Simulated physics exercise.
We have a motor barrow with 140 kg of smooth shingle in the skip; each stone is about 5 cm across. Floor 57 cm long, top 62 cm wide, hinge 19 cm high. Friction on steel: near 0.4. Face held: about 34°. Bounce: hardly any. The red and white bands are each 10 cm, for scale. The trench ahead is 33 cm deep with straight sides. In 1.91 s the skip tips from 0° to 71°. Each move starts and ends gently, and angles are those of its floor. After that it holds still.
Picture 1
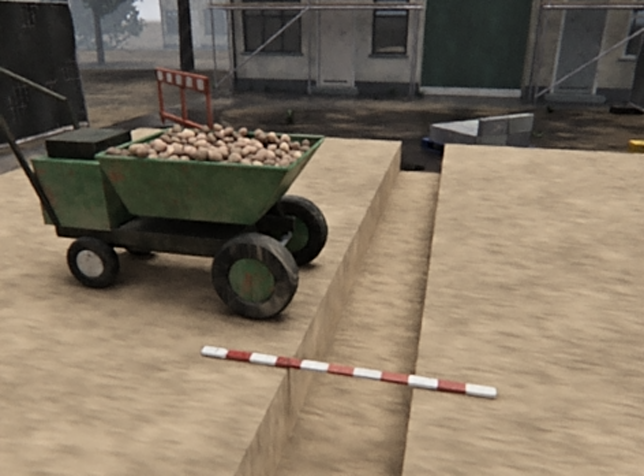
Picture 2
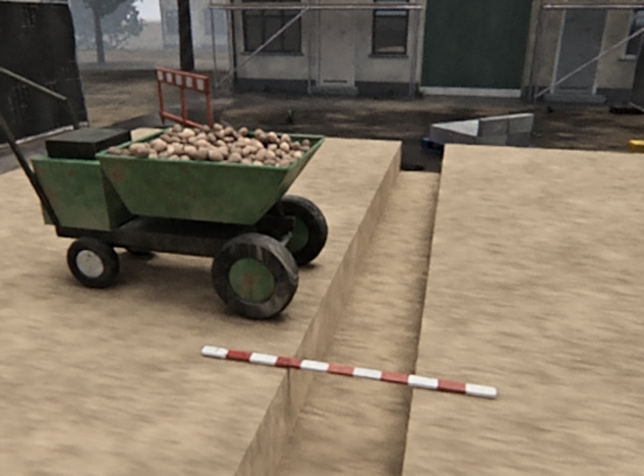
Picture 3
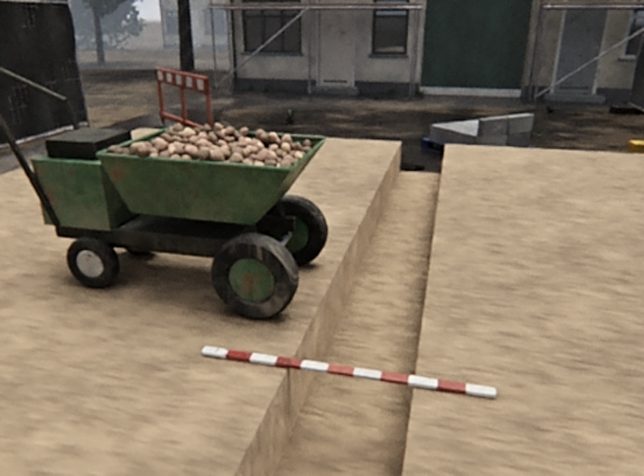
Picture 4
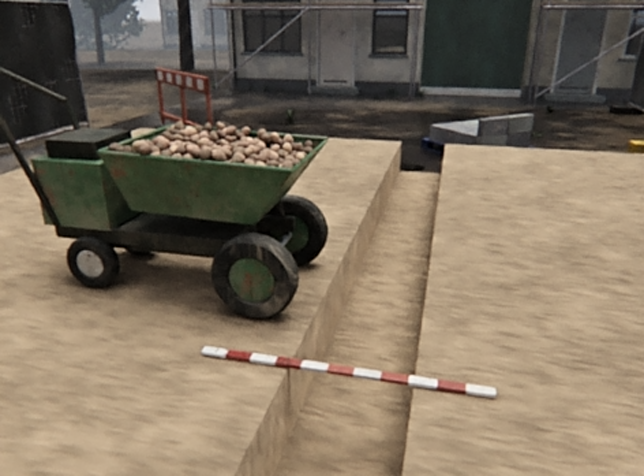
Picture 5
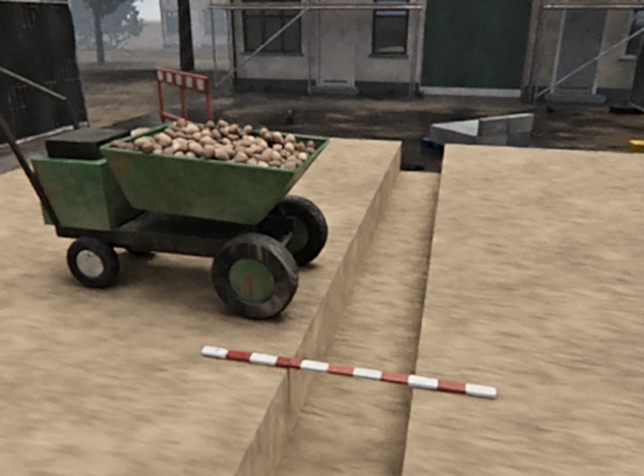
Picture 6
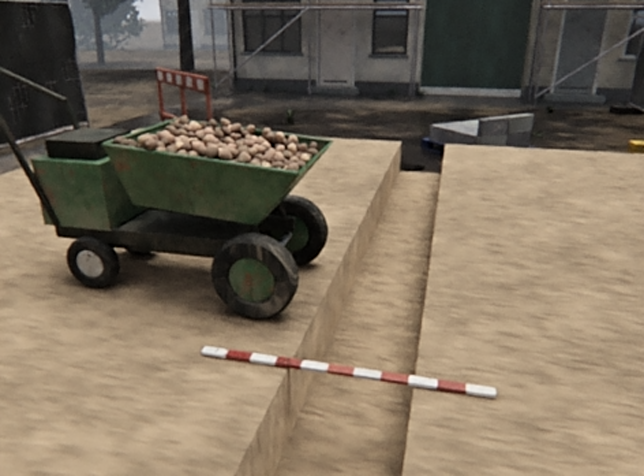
A green motor barrow heaped with smooth, brownish stones stands at left on pale, sandy ground, seen from slightly above by a still camera. A straight-sided trench runs away to its right, crossed by a red and white banded pole, with a barrier, scaffolding and a grey building behind. The skip starts level, then its rear rises slightly and slowly, while the wheels stay in place.
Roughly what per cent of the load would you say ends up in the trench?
I'd say 62 per cent ends up in the trench.
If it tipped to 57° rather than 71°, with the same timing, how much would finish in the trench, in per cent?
Expect roughly 55 per cent.
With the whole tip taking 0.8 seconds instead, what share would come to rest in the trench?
It would come to roughly 45 per cent.
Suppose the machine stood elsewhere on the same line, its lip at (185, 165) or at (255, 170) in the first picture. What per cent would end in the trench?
90 % and 95 %.
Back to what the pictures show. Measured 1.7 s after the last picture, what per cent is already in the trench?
Approx. 35 % of the load.
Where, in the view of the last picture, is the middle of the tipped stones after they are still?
(408, 342).
Then, 1.1 s after the last picture the floor is at 60°, 96 % in the skip, 4 % in the trench; the foremost stones are at (411, 288).
Then, 1.7 s after the last picture the floor is at 71°, 31 % in the skip, 35 % in the trench, 34 % past the trench; the foremost stones are at (566, 306).
Then, 2.1 s after the last picture the floor is at 71°, 13 % in the skip, 48 % in the trench, 39 % past the trench; the foremost stones are at (634, 312).
Then, 4.0 s after the last picture the floor is at 71°, 0 % in the skip, 62 % in the trench, 38 % past the trench; the foremost stones are past the picture's edge.
